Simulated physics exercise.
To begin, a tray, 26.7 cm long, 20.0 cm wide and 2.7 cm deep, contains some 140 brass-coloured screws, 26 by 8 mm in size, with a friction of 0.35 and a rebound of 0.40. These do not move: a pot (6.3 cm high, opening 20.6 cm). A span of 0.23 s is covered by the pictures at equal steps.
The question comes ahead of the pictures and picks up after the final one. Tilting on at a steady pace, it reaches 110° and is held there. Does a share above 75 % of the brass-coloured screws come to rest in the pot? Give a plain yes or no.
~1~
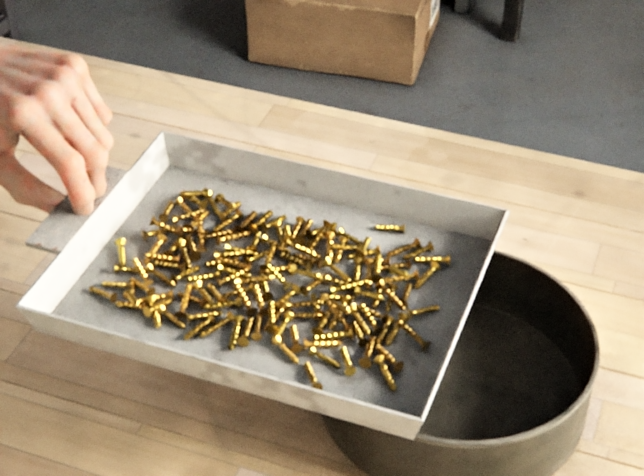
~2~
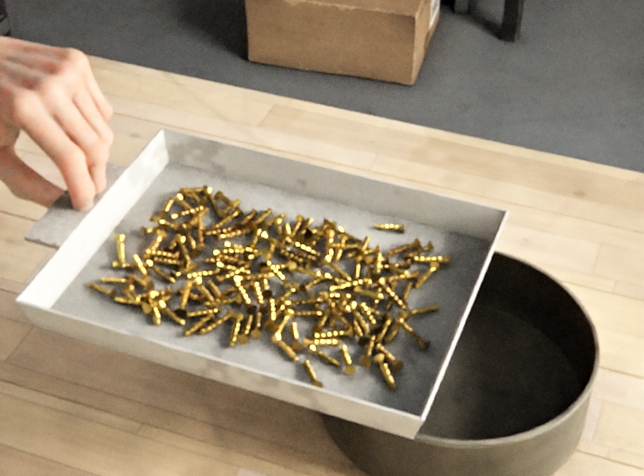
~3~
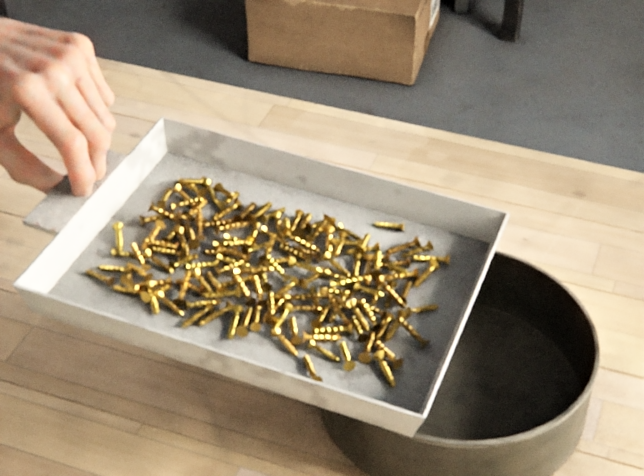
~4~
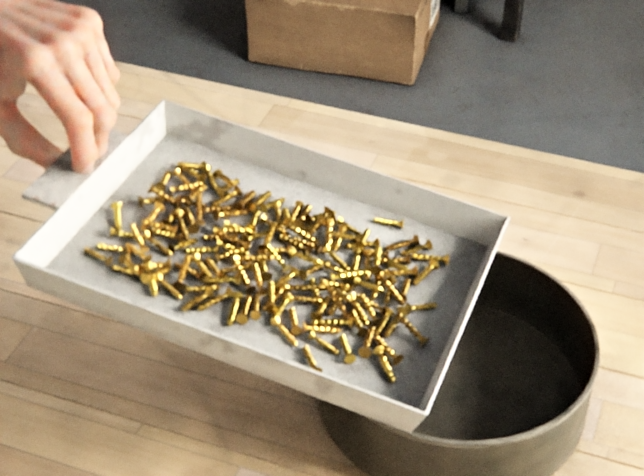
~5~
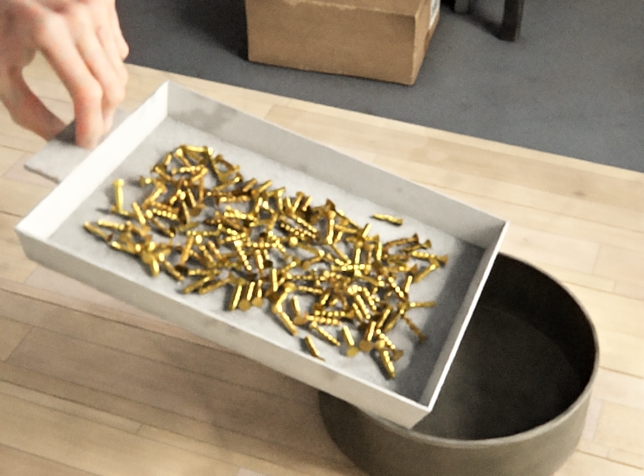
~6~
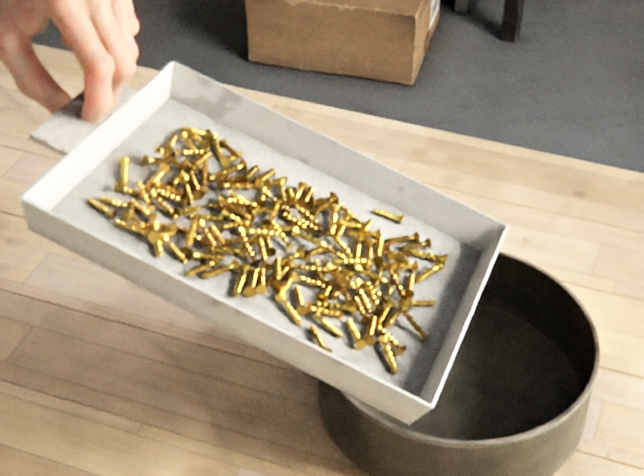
Yes.
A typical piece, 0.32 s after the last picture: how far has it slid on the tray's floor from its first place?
9 cm.
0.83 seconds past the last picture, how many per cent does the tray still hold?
Remaining on tray: Approx. 0 per cent.
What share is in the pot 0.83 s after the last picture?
Some 100 per cent.
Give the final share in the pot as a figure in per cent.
About 100 per cent.
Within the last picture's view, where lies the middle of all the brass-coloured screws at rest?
Near pixel (506, 368).
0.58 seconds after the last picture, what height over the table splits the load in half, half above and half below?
Around 10 cm.
Then, 0.32 s after the last picture, tilt 53 degrees; tray 100 %; middle of all pieces on or above the table near (407, 228).
Then, 0.58 s after the last picture, tilt 81 degrees; tray 35 %, pot 55 %, in the air 10 %; middle of all pieces on or above the table near (498, 315).
Then, 0.83 s after the last picture, tilt 107 degrees; pot 100 %; middle of all pieces on or above the table near (503, 363).
Then, 1.06 s after the last picture, tilt 110 degrees; pot 100 %; middle of all pieces on or above the table near (504, 370).
In the end, pot 100 %.
